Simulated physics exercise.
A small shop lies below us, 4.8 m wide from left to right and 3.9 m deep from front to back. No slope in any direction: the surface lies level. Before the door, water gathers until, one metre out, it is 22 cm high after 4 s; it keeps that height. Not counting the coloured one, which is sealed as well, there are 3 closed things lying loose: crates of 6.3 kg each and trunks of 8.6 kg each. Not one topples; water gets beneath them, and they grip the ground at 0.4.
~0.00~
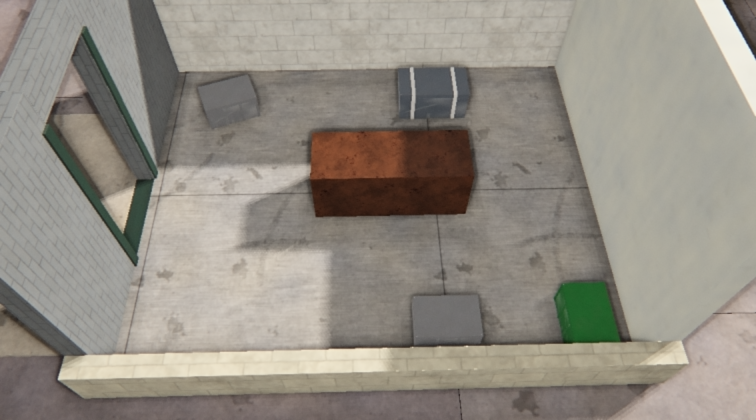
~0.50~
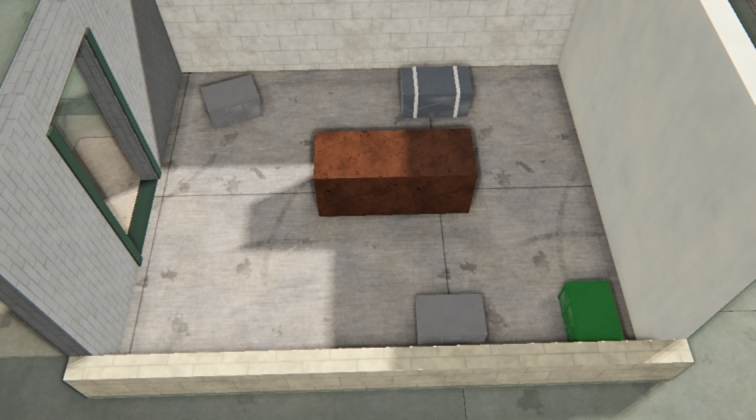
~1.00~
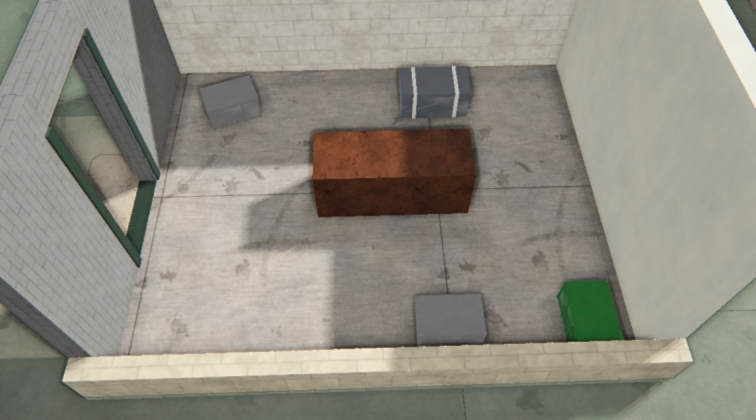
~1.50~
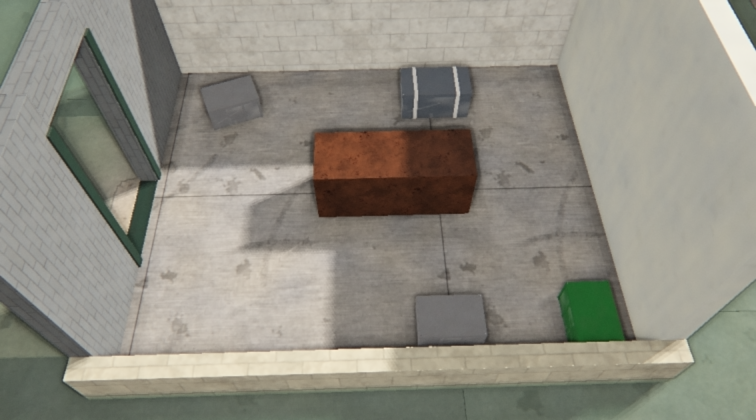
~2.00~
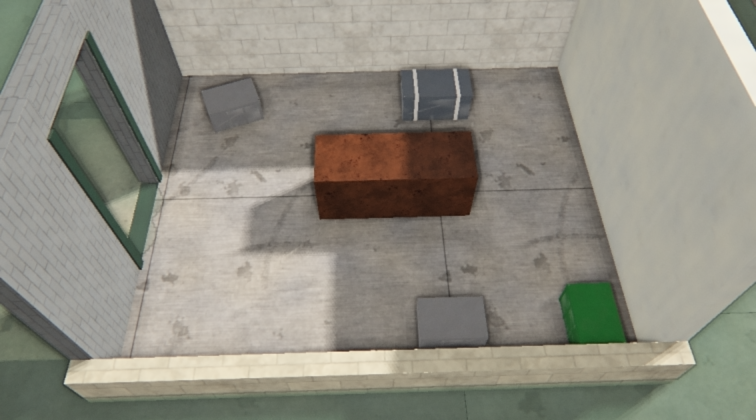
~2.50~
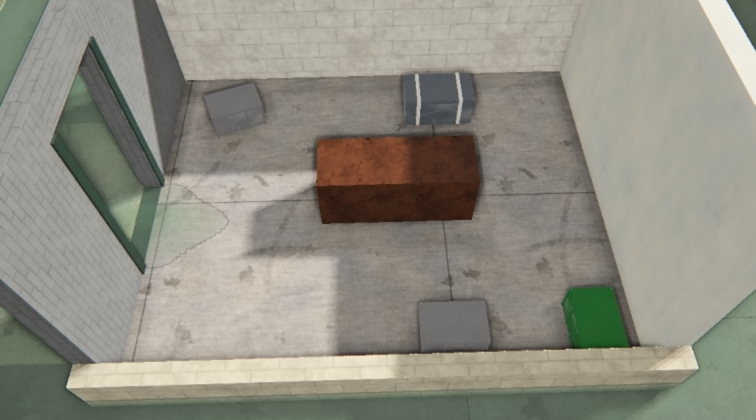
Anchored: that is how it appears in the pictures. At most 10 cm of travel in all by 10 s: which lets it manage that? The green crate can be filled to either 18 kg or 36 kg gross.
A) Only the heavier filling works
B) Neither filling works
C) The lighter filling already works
(A) Only the heavier filling works.
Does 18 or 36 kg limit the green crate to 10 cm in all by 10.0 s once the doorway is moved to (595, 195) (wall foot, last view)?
With that change, the small one suffices.
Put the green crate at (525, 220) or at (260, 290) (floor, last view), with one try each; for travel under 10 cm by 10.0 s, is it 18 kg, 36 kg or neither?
For the first spot the lighter suffices, for the second only the heavier suffices.
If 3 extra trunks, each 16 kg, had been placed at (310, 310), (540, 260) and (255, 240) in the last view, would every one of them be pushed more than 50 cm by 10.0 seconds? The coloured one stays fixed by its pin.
In that order: Beyond it, beyond it, beyond it.
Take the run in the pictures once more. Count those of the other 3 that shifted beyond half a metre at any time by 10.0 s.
Total: 2.
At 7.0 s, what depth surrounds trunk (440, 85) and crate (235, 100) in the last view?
Roughly 4 and 1 cm.
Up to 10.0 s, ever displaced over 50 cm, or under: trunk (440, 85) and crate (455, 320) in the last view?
So that's further for the first and further for the second.
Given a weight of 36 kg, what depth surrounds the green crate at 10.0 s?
Depth: Approx. 9 cm.
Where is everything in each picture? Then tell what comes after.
In the first picture, the green crate at (591, 312) rests on the ground; 0.0 m2 under water; 0 of 4 have shifted.
In the second picture, the green crate at (595, 311) rests on the ground; water covers 0.0 m2; 0 of 4 have shifted.
In the third picture, the green crate at (594, 311) rests on the ground; 0.0 m2 under water; 0 of 4 have shifted.
In the fourth picture, the green crate at (595, 311), on the bottom; 0.0 m2 under water; 0 of 4 have shifted.
In the fifth picture, the green crate at (596, 313), on the bottom; water covers 0.0 m2; 0 of 4 have shifted.
In the sixth picture, the green crate at (599, 318) rests on the ground; 0.5 m2 under water; 0 of 4 have shifted.
After 3.5 s the green crate would be 0 cm from its start with 18 kg and 0 cm from its start with 36 kg; 0 cm of water round it then.
After 4.5 s the green crate would be 0 cm from its start with 18 kg and 0 cm from its start with 36 kg; 0 cm of water round it then.
After 7.0 s the green crate would be 18 cm from its start with 18 kg and 0 cm from its start with 36 kg; 6 cm of water round it then.
After 10.0 s the green crate would be 61 cm from its start with 18 kg and 0 cm from its start with 36 kg; 9 cm of water round it then.
